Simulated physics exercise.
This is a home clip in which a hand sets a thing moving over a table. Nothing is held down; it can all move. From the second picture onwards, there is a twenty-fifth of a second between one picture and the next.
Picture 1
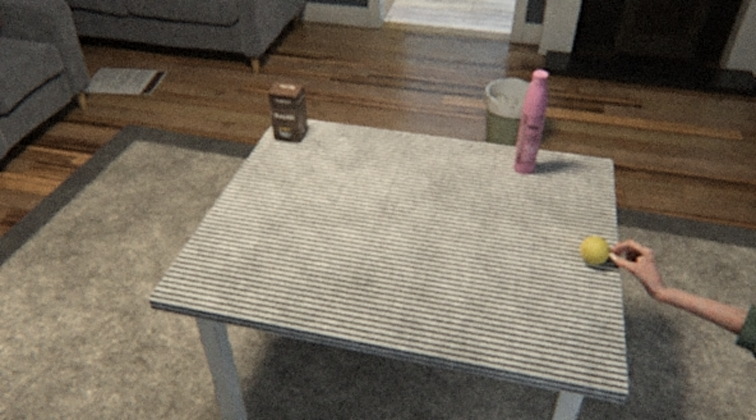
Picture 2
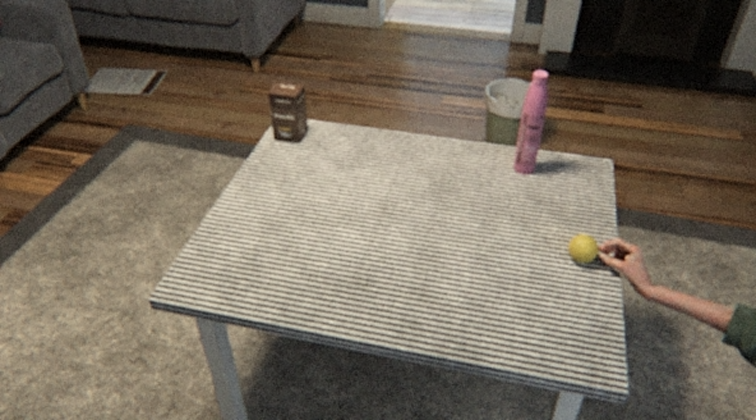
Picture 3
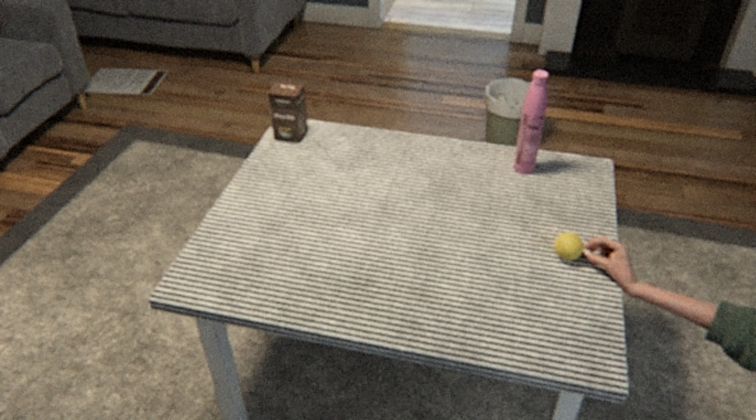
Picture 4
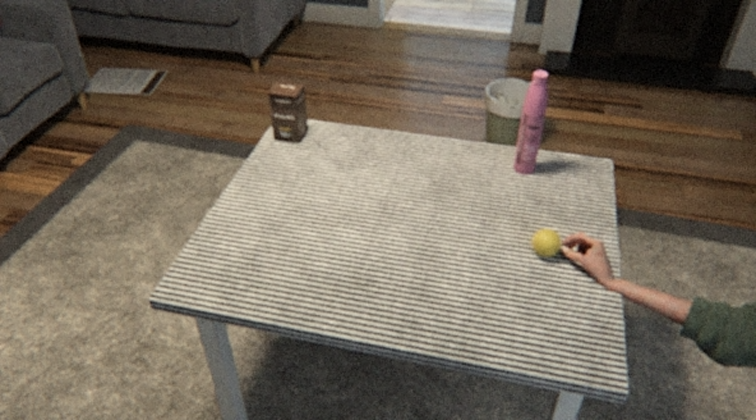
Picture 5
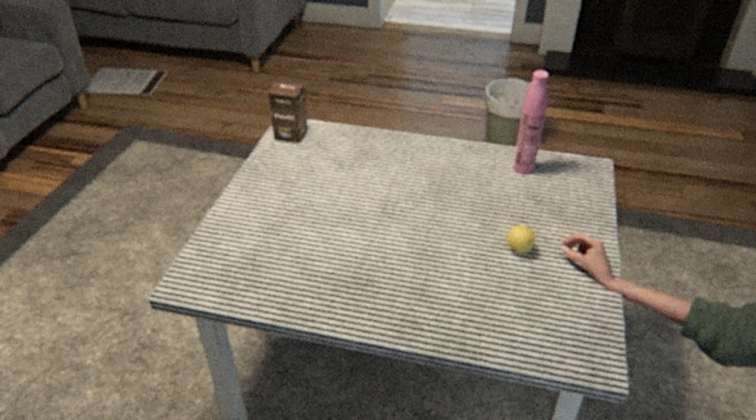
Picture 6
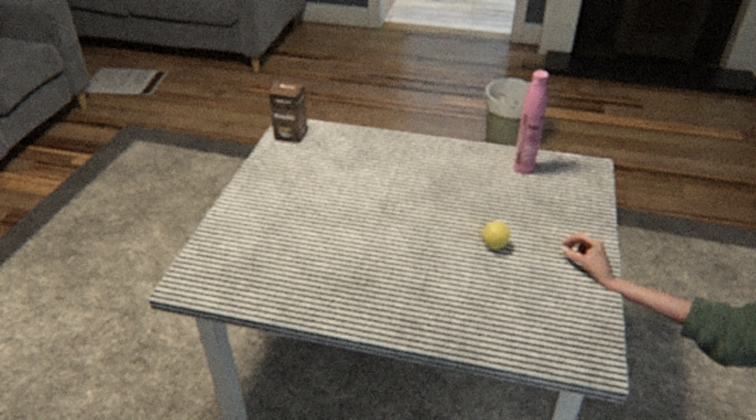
The clip opens on a striped table with a dark box and a pink bottle near its far edge, while a hand at the right holds a yellow lemon. The hand moves the lemon leftward across the tabletop, then lets go, and the lemon continues left as the hand stays in place.
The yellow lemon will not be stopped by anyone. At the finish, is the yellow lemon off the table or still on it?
Off the table.
Then, 0.40 s on from there, yellow lemon shifted well along near (288, 202).
Then, 0.80 s on from there, yellow lemon now off the table.
In the end, off the table, yellow lemon.
